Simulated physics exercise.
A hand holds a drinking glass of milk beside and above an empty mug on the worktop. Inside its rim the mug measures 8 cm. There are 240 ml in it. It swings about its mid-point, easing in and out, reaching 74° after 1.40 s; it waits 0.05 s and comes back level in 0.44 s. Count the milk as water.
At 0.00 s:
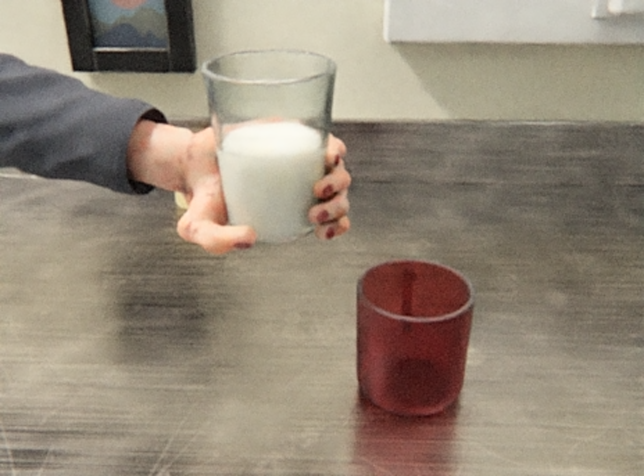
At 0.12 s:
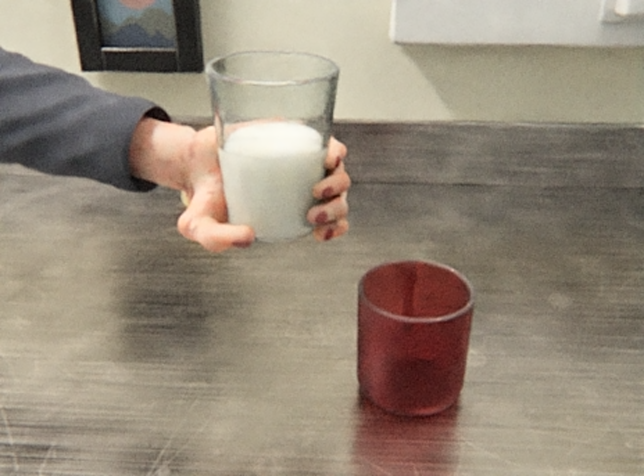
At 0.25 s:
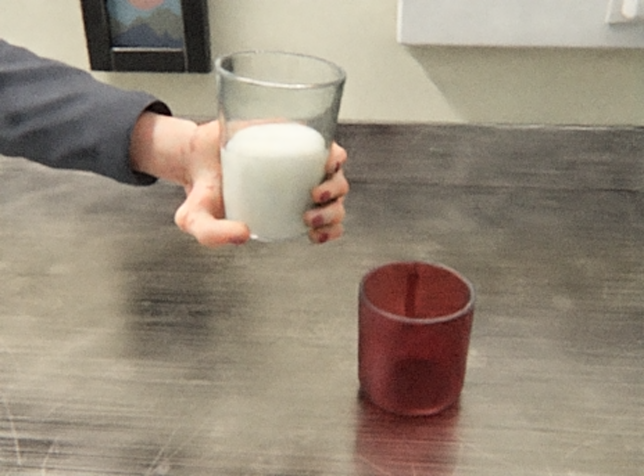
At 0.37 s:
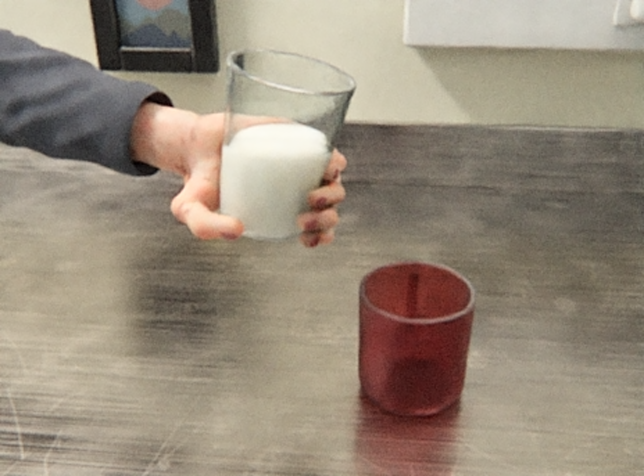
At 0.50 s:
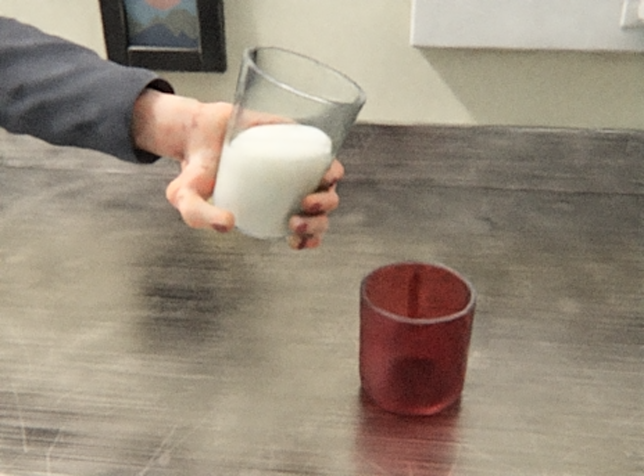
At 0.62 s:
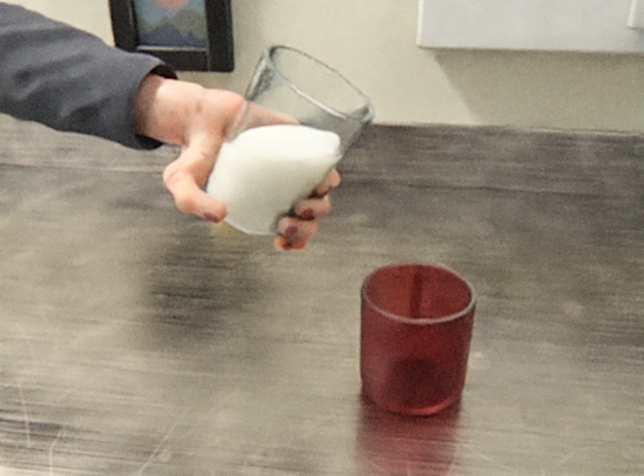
A grey, scratched worktop stands against a pale wall, seen from the front and slightly above. A dark-sleeved arm reaches in from the left, holding a clear glass of white milk above and left of an empty red cup, with a dark-framed picture and white panel behind. The hand tips the glass steadily rightward, the milk shifting toward its right side, while the camera moves slightly and the background slides right.
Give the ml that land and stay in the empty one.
The mug gets roughly 90 ml.
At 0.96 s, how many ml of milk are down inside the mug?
About 0 ml.
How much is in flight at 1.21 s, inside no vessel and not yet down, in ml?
Close to 20 ml.
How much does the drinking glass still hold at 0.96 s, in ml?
Some 240 ml.
Then, 0.96 s in, the tilt is 58° and the mug has 0 ml, the drinking glass 245 ml, and 0 ml is on the worktop.
Then, 1.21 s in, the tilt is 71° and the mug has 5 ml, the drinking glass 220 ml, and 0 ml is on the worktop.
Then, 1.47 s in, the tilt is 73° and the mug has 50 ml, the drinking glass 160 ml, and 0 ml is on the worktop.
Then, 1.76 s in, the tilt is 15° and the mug has 90 ml, the drinking glass 145 ml, and 0 ml is on the worktop.
Finally, the mug has 95 ml, the drinking glass 145 ml, and 5 ml is on the worktop.
